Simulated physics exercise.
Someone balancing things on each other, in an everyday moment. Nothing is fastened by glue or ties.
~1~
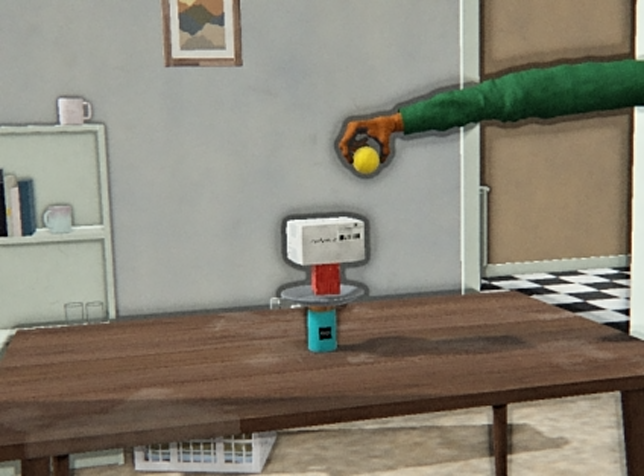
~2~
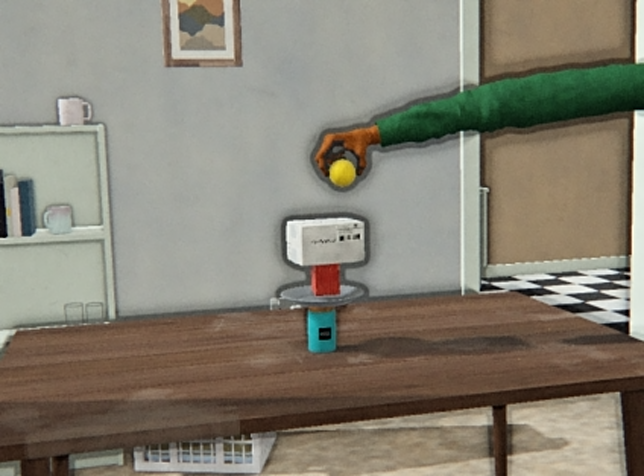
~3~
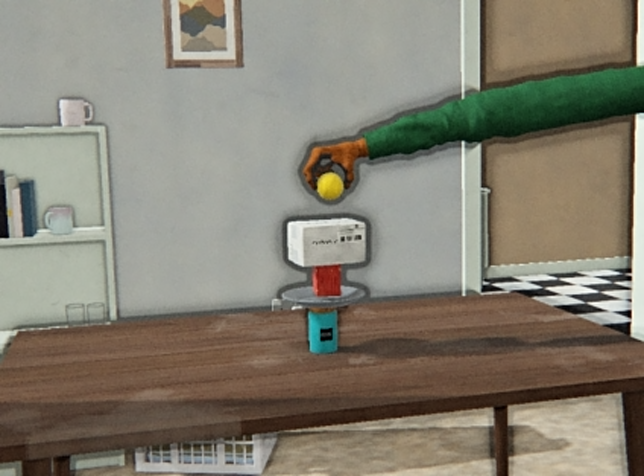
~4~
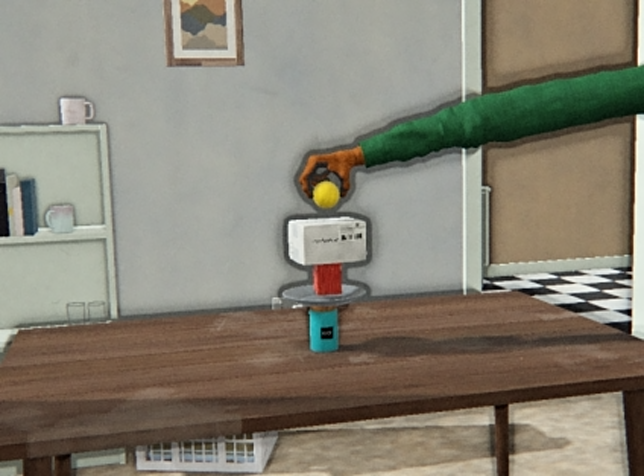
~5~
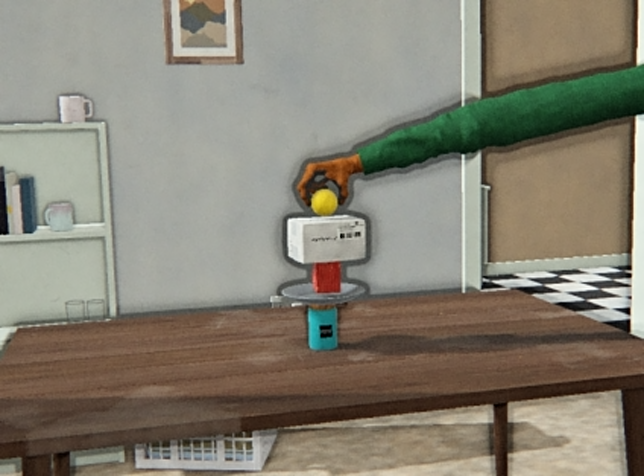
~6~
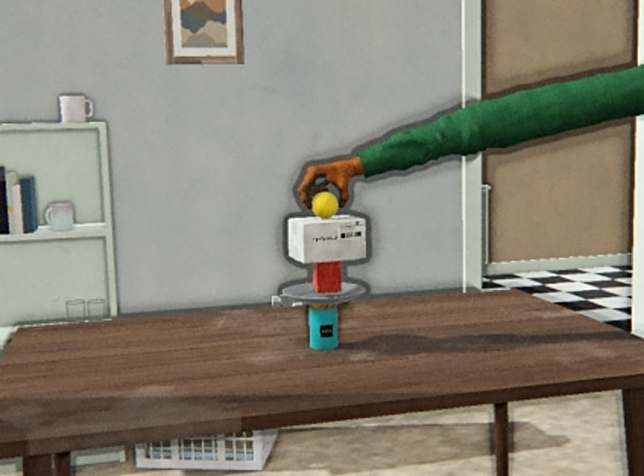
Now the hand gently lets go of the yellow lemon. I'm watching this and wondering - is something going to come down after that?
No, it all holds.
Then, 0.10 s after the last picture, nothing has stirred.
Then, 0.20 s after the last picture, yellow lemon resting near (325, 206).
At rest, all 5 in place. Seen from the same camera at the end, yellow lemon near (325, 206). The pile stays up.
